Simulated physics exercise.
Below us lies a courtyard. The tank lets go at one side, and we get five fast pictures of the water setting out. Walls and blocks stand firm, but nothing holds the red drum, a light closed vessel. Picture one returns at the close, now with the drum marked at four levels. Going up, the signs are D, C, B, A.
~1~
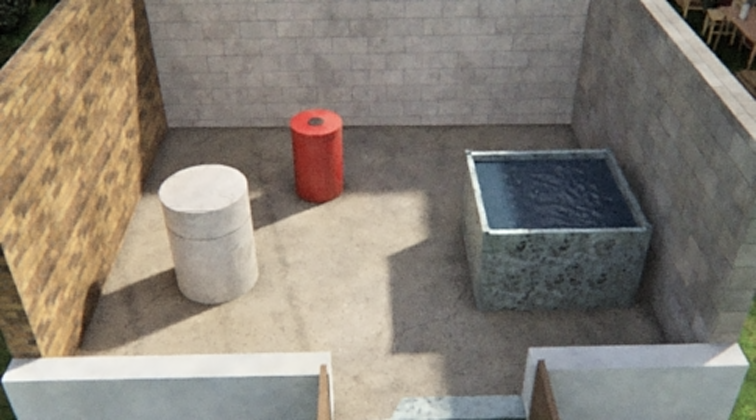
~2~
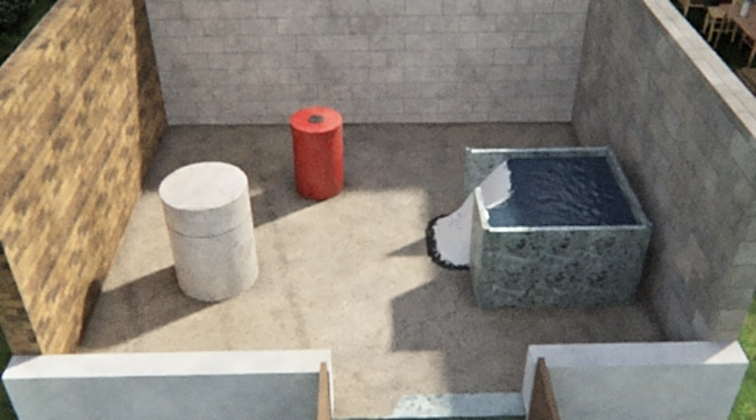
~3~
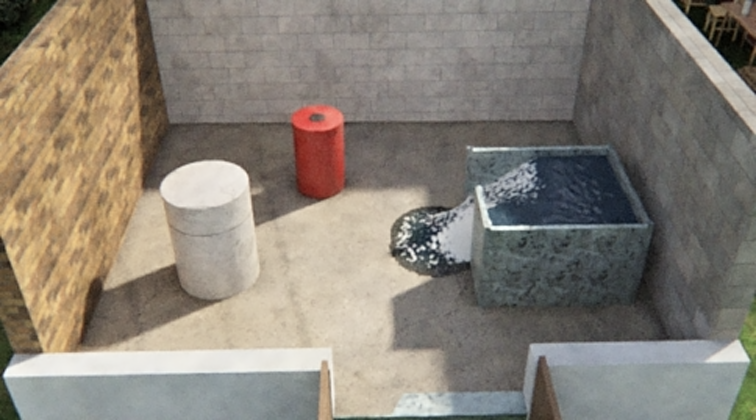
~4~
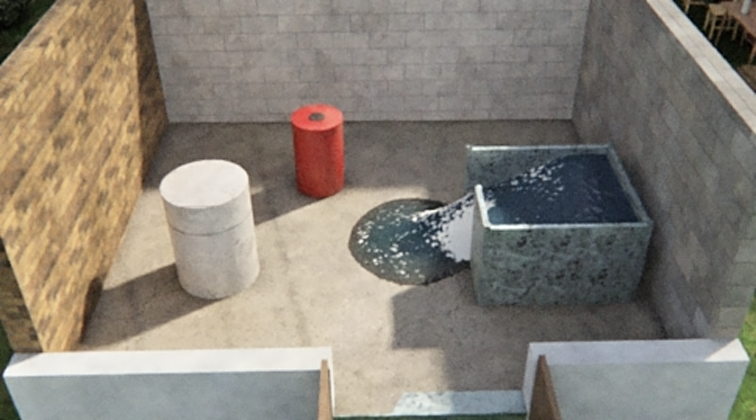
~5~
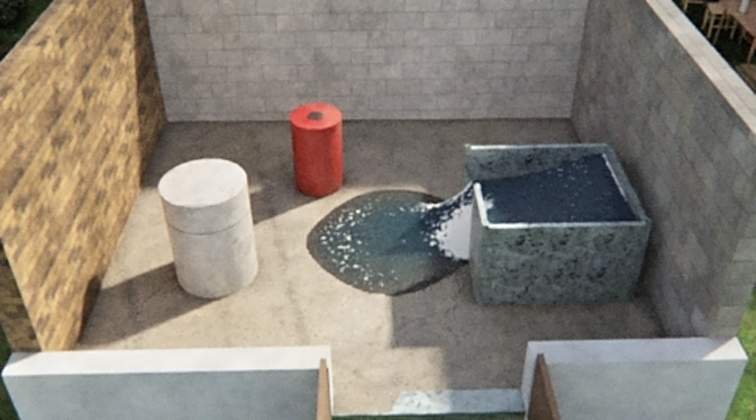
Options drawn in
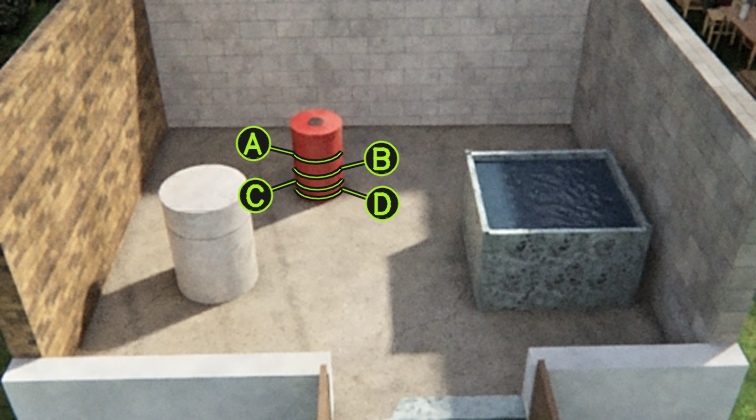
The clip opens on a walled courtyard holding a pale cylinder, a red drum and a stone tank full of dark water. Water then pours from the tank's left side onto the ground, and the foamy puddle spreads steadily leftward while the drum and cylinder stay still.
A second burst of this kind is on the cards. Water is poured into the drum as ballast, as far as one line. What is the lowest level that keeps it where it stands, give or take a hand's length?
That is mark B.
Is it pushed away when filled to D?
Yes.
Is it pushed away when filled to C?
Yes.
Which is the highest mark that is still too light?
It is C.
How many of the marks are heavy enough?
Two of them.
On the marked copy, A at (316, 162); B at (317, 177); C at (318, 189); D at (318, 198); from the bottom up D, C, B, A.
For mark A, it does not move.
For mark B, it does not move.
For mark C, it is pushed about its own width away.
For mark D, it is pushed about 3 times its own width away.
